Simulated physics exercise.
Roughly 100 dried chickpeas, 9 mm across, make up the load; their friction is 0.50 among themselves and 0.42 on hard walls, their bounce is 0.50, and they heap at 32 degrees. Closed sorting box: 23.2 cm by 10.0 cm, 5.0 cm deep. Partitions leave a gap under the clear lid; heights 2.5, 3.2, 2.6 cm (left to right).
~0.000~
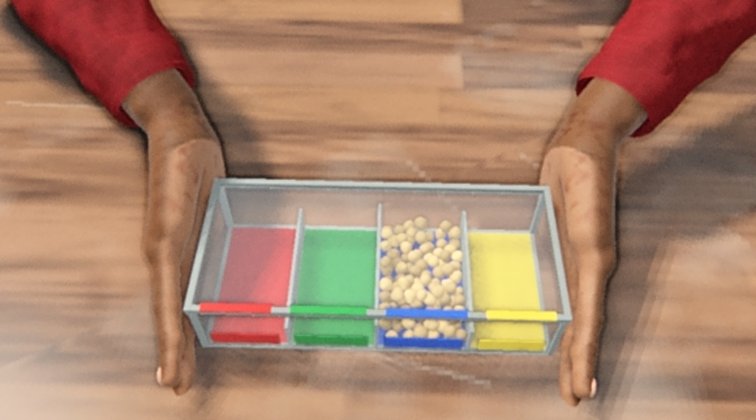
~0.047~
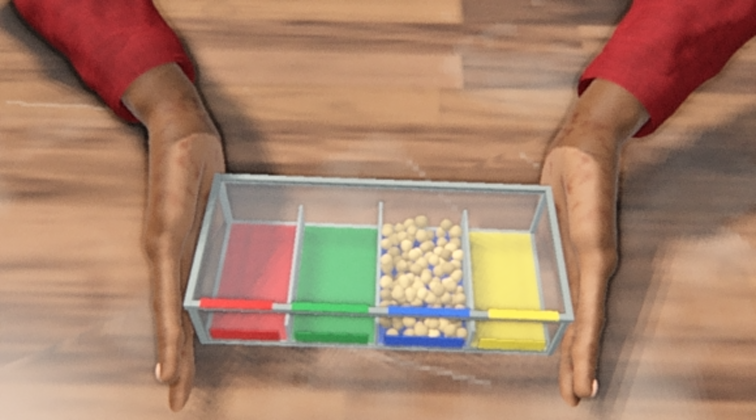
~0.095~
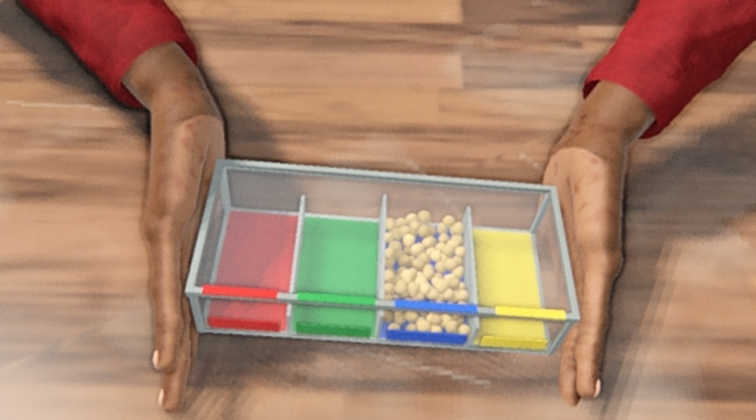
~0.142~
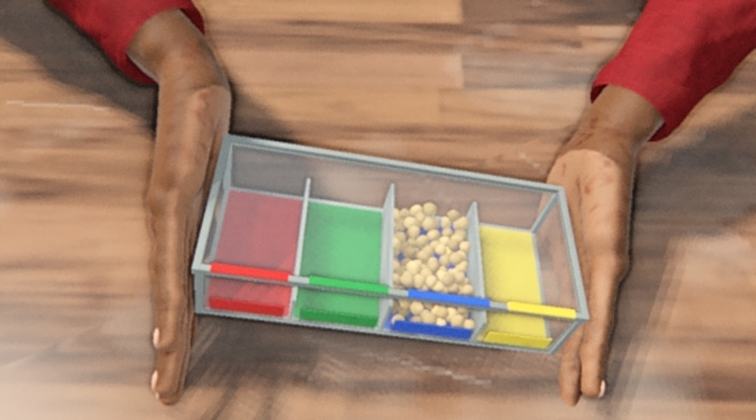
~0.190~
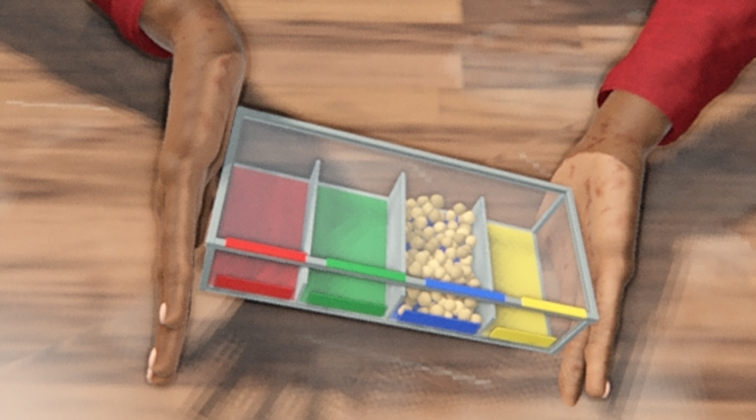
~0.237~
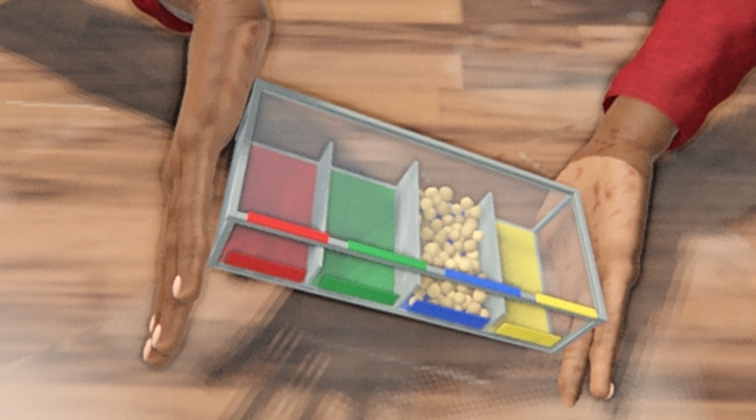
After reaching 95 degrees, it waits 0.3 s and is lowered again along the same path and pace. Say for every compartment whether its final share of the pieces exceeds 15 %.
In the end red: It'll probably finish at or short of fifteen percent of the pieces. Blue: It'll probably finish past fifteen percent of the pieces. Green: It'll probably finish at or short of fifteen percent of the pieces. Yellow: It'll probably finish past fifteen percent of the pieces.
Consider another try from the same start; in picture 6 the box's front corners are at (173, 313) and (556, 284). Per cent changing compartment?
I'd say close to 45 in a hundred.
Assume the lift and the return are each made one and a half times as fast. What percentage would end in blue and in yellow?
Blue 30 %, yellow 70 %.
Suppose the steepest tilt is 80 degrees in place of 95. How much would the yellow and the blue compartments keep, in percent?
You'd find yellow with 15 % and blue with 85 %.
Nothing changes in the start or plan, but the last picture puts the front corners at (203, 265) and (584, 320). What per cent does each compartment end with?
You'd see red at 0 percent, blue at 30, green at 0 and yellow at 70 percent.
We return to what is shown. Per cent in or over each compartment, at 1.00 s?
Per cent by colour: Red 0; blue 45; green 0; yellow 55.
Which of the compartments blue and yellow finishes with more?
The yellow one has more.
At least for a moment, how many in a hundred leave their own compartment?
Around 60 in a hundred.
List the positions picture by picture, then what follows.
The first frame shows box tilt 0 degrees, front corners at (192, 307) and (564, 316); blue 100 %.
The second frame shows box tilt 1 degrees, front corners at (192, 302) and (566, 316).
The third frame shows box tilt 5 degrees, front corners at (194, 289) and (572, 315), lowest corner right back.
The fourth frame shows box tilt 11 degrees, front corners at (201, 266) and (581, 315), lowest corner right back.
The fifth frame shows box tilt 18 degrees, front corners at (215, 240) and (591, 315), lowest corner right back.
The sixth frame shows box tilt 24 degrees, front corners at (236, 214) and (599, 316), lowest corner right back; blue 100 %. The box's pace is about 135 degrees a second.
Then, at 1.00 s, tilt 95 degrees; blue 45 %, yellow 55 %.
Then, at 1.52 s, tilt 49 degrees; blue 40 %, yellow 60 %.
After 2.09 s, tilt 0 degrees; blue 40 %, yellow 60 %.
At rest (2.7 s), red 0 %, blue 40 %, green 0 %, yellow 60 %.
